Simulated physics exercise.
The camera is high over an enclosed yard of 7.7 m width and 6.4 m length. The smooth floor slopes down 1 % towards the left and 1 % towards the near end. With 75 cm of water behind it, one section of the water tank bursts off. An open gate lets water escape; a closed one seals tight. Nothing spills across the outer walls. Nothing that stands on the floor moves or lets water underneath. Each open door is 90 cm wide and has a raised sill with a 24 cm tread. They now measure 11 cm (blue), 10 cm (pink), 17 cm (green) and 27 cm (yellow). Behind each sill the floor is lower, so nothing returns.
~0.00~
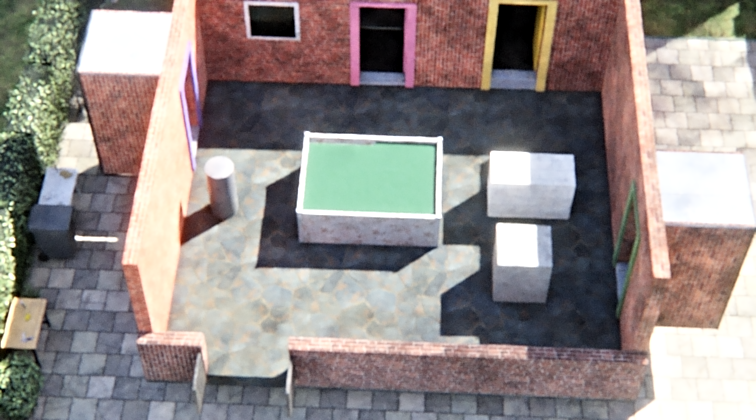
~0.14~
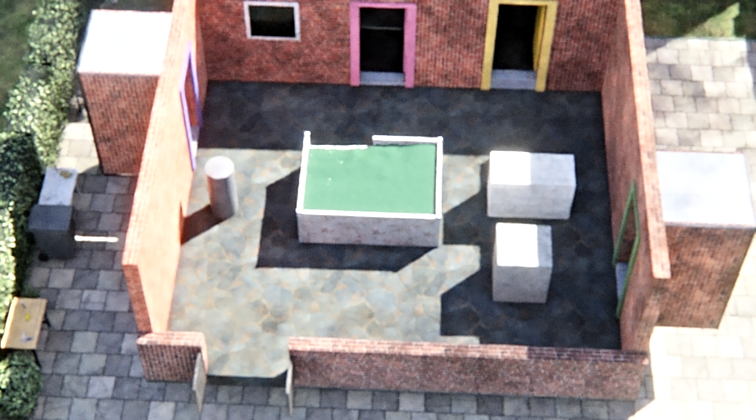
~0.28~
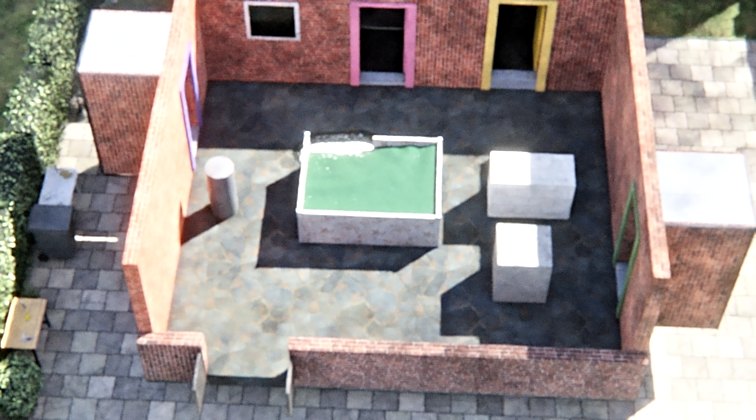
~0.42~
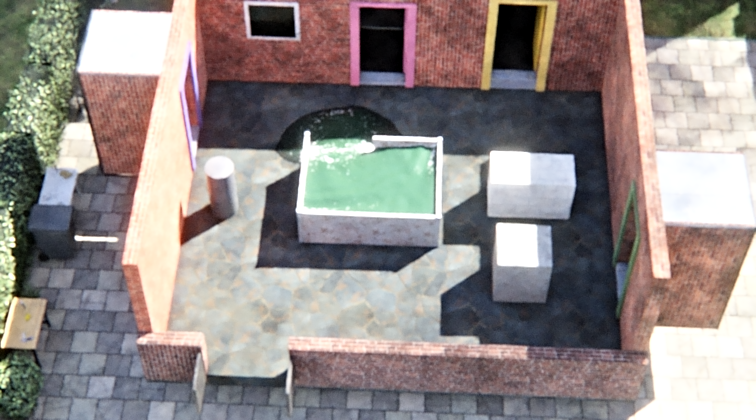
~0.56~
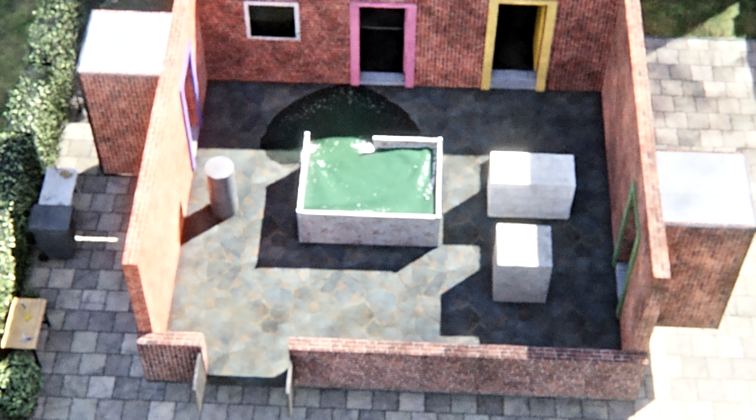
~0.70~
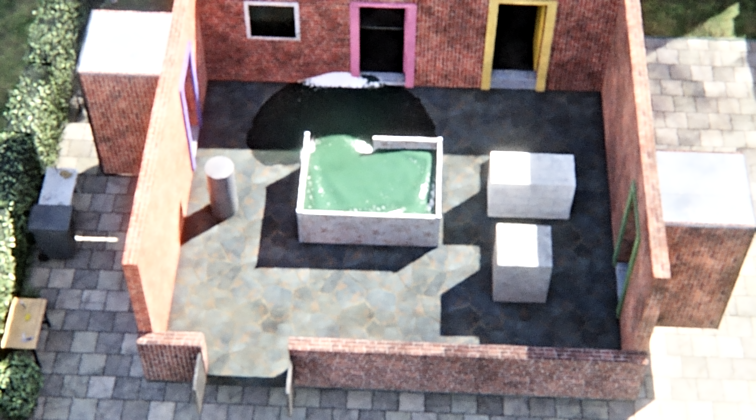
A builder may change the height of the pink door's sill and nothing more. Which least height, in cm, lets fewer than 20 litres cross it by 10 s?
Some 29 cm above the ground.
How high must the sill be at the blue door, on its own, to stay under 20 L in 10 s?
About 12.5 cm at blue.
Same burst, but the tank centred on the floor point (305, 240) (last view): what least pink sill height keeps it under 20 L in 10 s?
Some 11.5 cm.
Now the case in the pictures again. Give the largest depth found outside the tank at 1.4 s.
Roughly 44 cm.
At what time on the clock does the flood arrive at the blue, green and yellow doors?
Arrival: Blue 1.8 s, green 5.0 s, yellow 1.6 s.
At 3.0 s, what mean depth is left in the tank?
Roughly 30 cm on average.
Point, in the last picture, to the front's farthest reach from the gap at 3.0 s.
Around (595, 94).
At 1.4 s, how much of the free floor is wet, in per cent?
About 15 per cent.
After 1.4 s water covers 15 % of the floor, deepest (44 cm) near (327, 86); 30 cm at the pink door, 63 litres in over its 10 cm sill.
After 3.0 s water covers 35 % of the floor, deepest (35 cm) near (217, 83); 24 cm at the pink door, 229 litres in over its 10 cm sill.
After 10.0 s water covers 90 % of the floor, deepest (12 cm) near (162, 360); 6 cm at the pink door, 309 litres in over its 10 cm sill.
At the pink door as built, the water arrived by 0.7 s and peaked near 30 cm at 1.6 s.
With a sill of 25.5 cm, 40 litres would have come in within the 10 s; with 35 cm, 3 litres. So under 20 litres takes about 29 cm.
